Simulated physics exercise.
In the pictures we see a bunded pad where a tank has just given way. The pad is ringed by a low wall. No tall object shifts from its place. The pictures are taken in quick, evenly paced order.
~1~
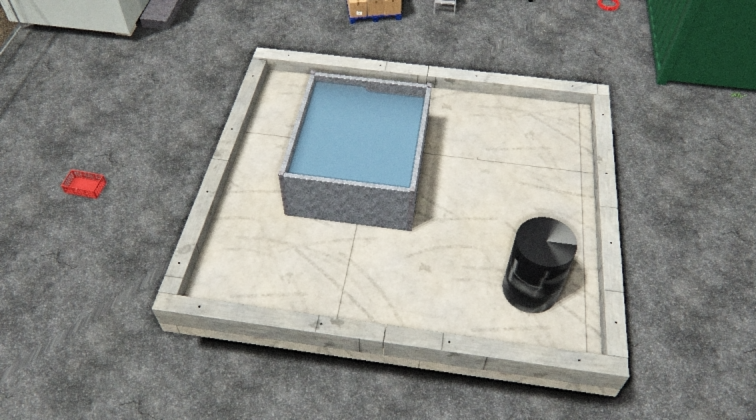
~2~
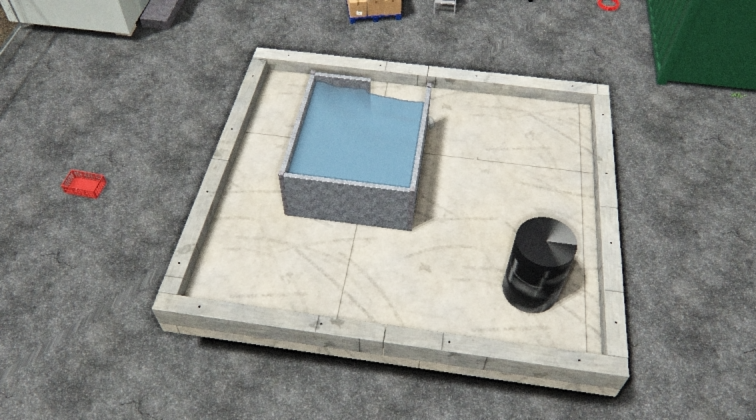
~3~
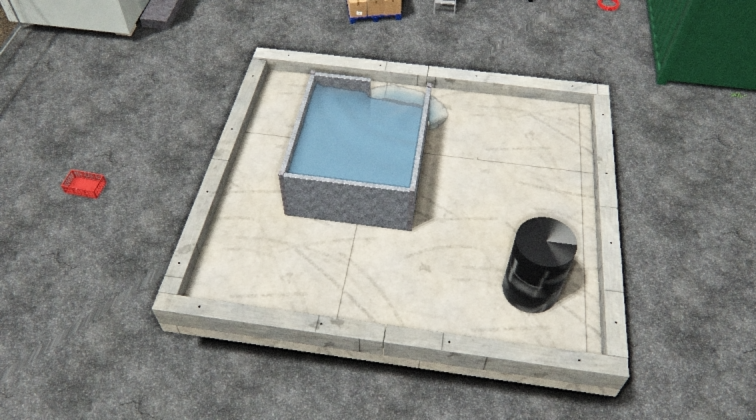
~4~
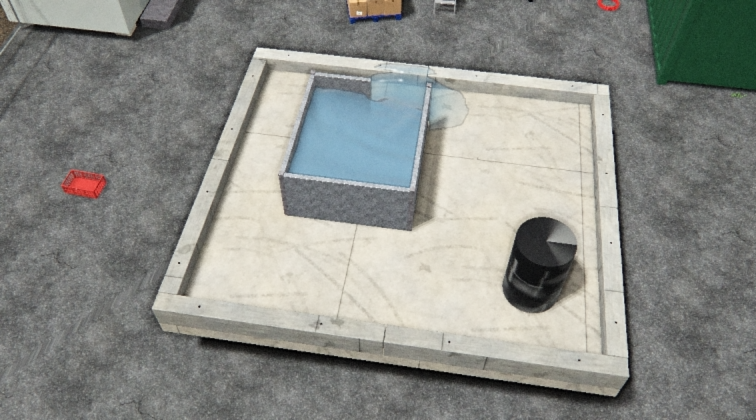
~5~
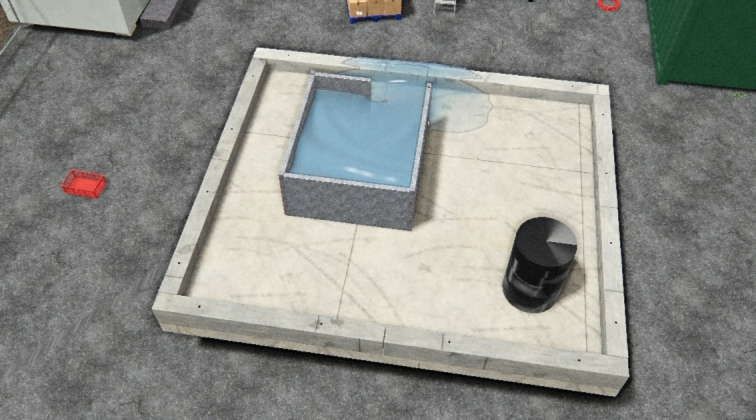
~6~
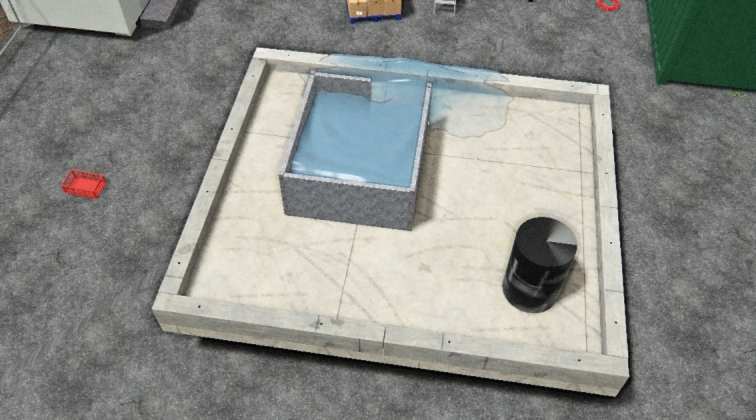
Water pours out of the gray tank's far side and spreads across the walled pad.
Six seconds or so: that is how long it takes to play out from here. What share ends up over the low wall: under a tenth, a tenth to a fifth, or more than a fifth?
The part that gets over is a tenth to a fifth.
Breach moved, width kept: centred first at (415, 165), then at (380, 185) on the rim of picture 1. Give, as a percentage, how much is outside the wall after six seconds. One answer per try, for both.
That's 6 in a hundred for the first try and 10 in a hundred for the second.
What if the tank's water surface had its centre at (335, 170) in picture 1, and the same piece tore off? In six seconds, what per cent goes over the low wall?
About 8 %.
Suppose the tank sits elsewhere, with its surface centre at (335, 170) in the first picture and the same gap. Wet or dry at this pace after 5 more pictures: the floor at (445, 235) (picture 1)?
Untouched.
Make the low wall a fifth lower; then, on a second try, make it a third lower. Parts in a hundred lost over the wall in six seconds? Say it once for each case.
First try 26 per cent, second try 36 per cent.
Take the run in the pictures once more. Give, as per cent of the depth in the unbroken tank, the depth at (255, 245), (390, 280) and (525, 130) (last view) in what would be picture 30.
In that order: 6, 2 and 6 per cent.
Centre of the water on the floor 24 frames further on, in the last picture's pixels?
At roughly (396, 167).
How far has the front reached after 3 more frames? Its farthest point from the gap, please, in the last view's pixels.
The wet edge reaches furthest near (587, 108).
A moment on, water covers 15 % of the floor; the low wall has let 2 % over.
Next, water covers 25 % of the floor; the low wall has let 6 % over.
Then, water covers 45 % of the floor; the low wall has let 15 % over.
Later, water covers 65 % of the floor; the low wall has let 17 % over.
In the end, water covers 80 % of the floor; the low wall has let 17 % over.
